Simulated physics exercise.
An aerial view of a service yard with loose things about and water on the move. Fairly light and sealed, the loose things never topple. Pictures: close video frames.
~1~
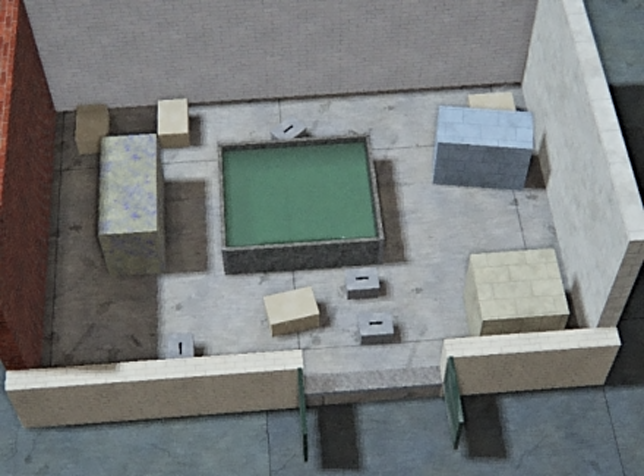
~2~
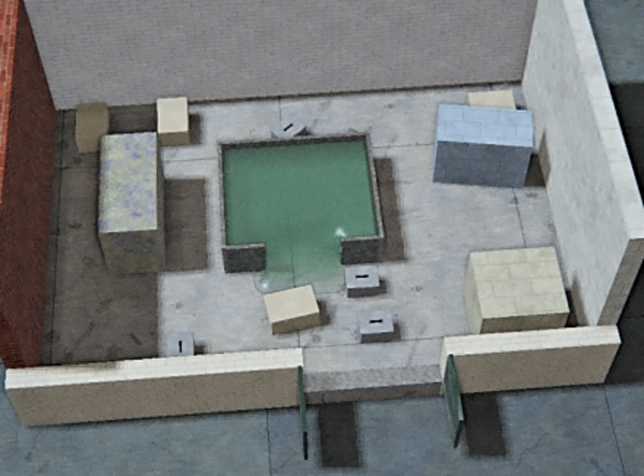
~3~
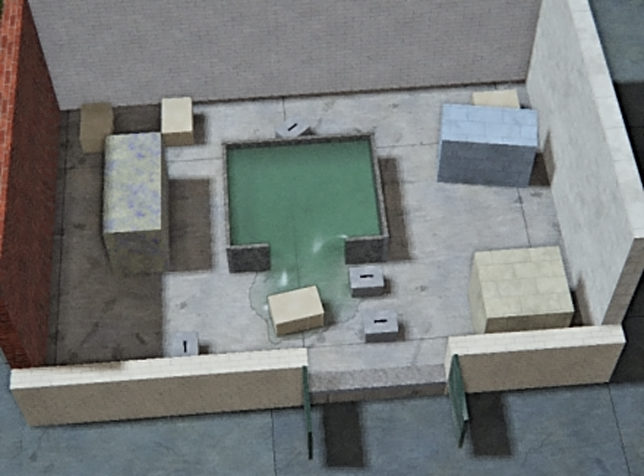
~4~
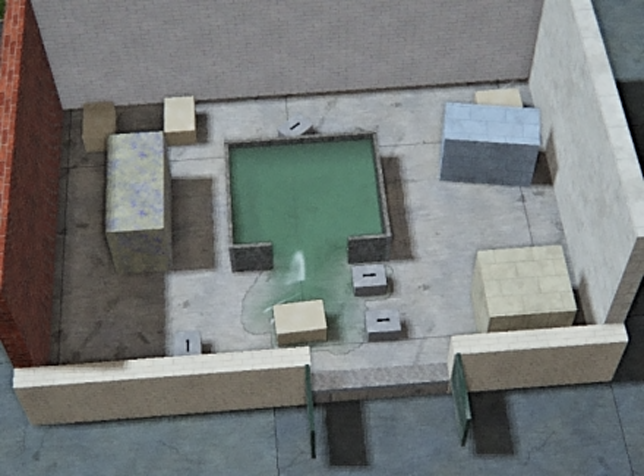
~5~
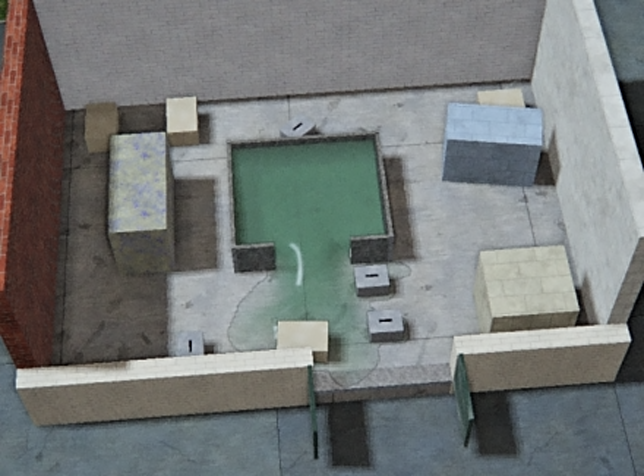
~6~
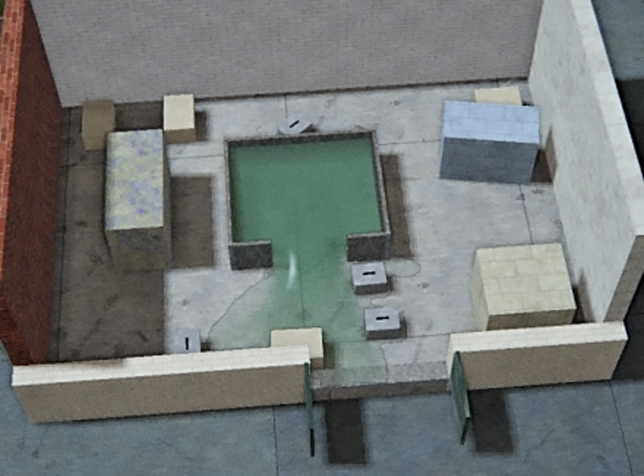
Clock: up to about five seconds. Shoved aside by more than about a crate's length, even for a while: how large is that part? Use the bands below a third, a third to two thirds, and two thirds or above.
It falls a third to two thirds.
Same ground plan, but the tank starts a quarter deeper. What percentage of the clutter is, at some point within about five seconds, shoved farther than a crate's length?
I'd say close to 40 per cent of the things.
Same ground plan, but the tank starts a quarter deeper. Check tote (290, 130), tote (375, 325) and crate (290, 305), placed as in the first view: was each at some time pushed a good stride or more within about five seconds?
One: Stayed below the mark. Two: Passed the mark. Three: Passed the mark.
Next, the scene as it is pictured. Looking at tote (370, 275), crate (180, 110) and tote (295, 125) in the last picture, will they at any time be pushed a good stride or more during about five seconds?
Listed order gives below that mark, then below that mark, and lastly below that mark.
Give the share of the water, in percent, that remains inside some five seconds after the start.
64 %.
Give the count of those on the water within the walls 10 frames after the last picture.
1 in total.
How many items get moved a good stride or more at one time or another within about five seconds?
I make it 3.
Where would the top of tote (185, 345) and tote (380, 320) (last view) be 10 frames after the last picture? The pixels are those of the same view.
First object around (119, 298); second object around (450, 336).
A moment on, 1 of 8 are well off their spots; 0 afloat.
Next, 3 of 8 are well off their spots; 1 afloat.
Later, 3 of 8 are well off their spots; 1 afloat.
In the end, 3 of 8 are well off their spots, and 3 have been at some point; 0 afloat.
